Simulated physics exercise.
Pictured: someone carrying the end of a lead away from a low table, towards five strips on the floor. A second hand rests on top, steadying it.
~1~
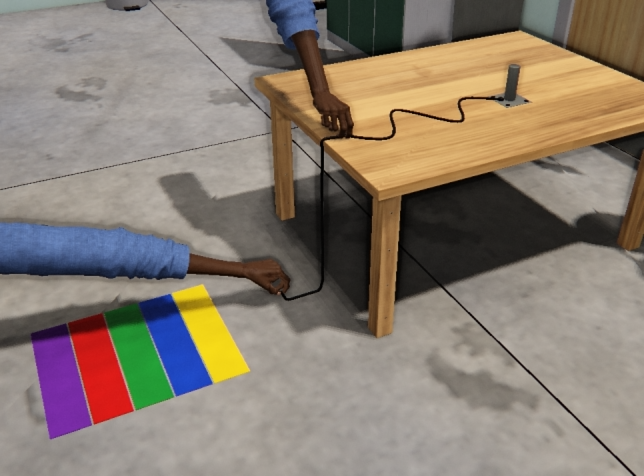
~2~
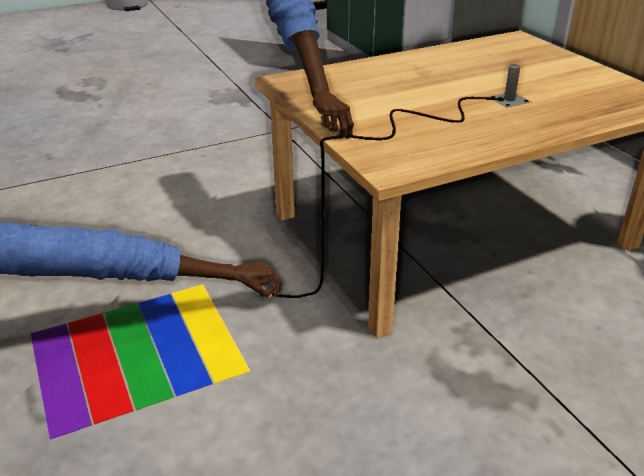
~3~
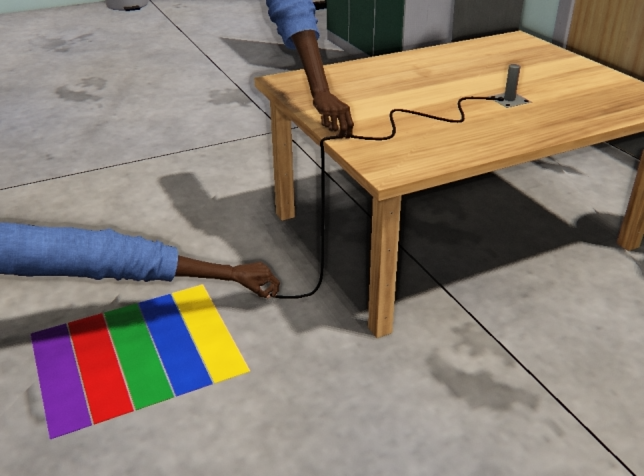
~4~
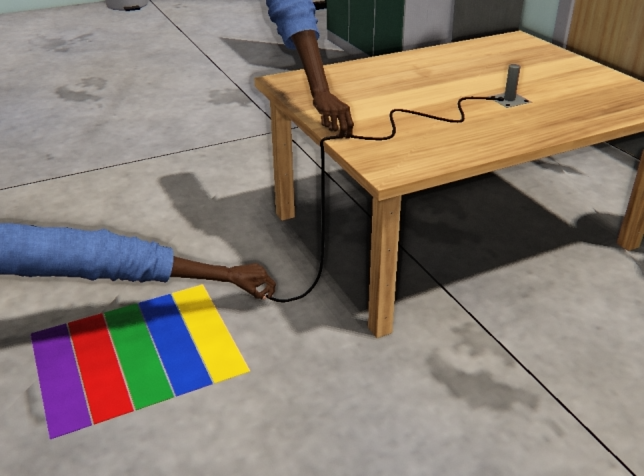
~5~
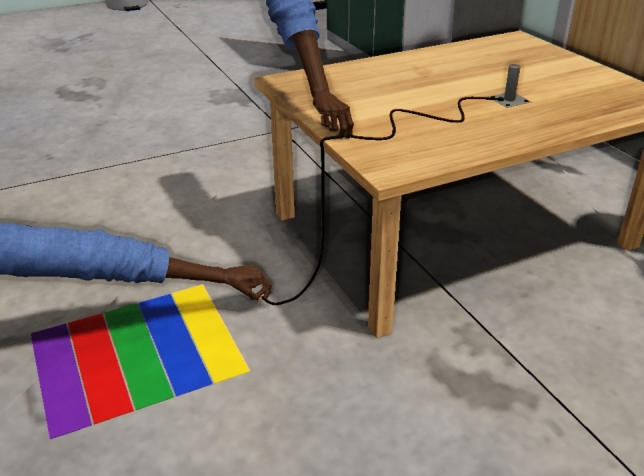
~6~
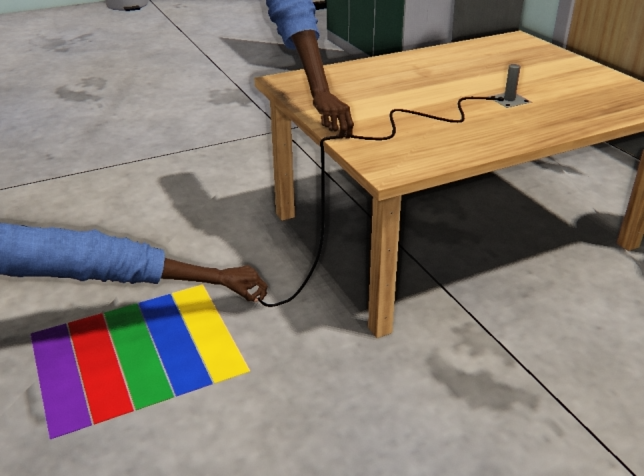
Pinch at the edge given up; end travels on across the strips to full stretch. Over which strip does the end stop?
Over the purple strip.
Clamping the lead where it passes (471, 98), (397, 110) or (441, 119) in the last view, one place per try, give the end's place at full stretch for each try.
(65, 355), (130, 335), (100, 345).
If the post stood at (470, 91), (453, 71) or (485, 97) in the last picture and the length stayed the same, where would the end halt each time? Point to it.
Around (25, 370), (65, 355) and (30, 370).
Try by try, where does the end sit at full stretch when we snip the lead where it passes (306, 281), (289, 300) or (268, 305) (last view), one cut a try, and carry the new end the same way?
Going through them in turn gives (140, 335), (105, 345) and finally (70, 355).
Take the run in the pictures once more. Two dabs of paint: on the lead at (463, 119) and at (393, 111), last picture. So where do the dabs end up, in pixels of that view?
Well, the first one sits at (425, 117), and the second one sits at (357, 133).
A little later, end near (124, 339); over green.
Next, end near (80, 352); over red.
When it is tight, end near (53, 360); over purple. It halts on the purple strip.
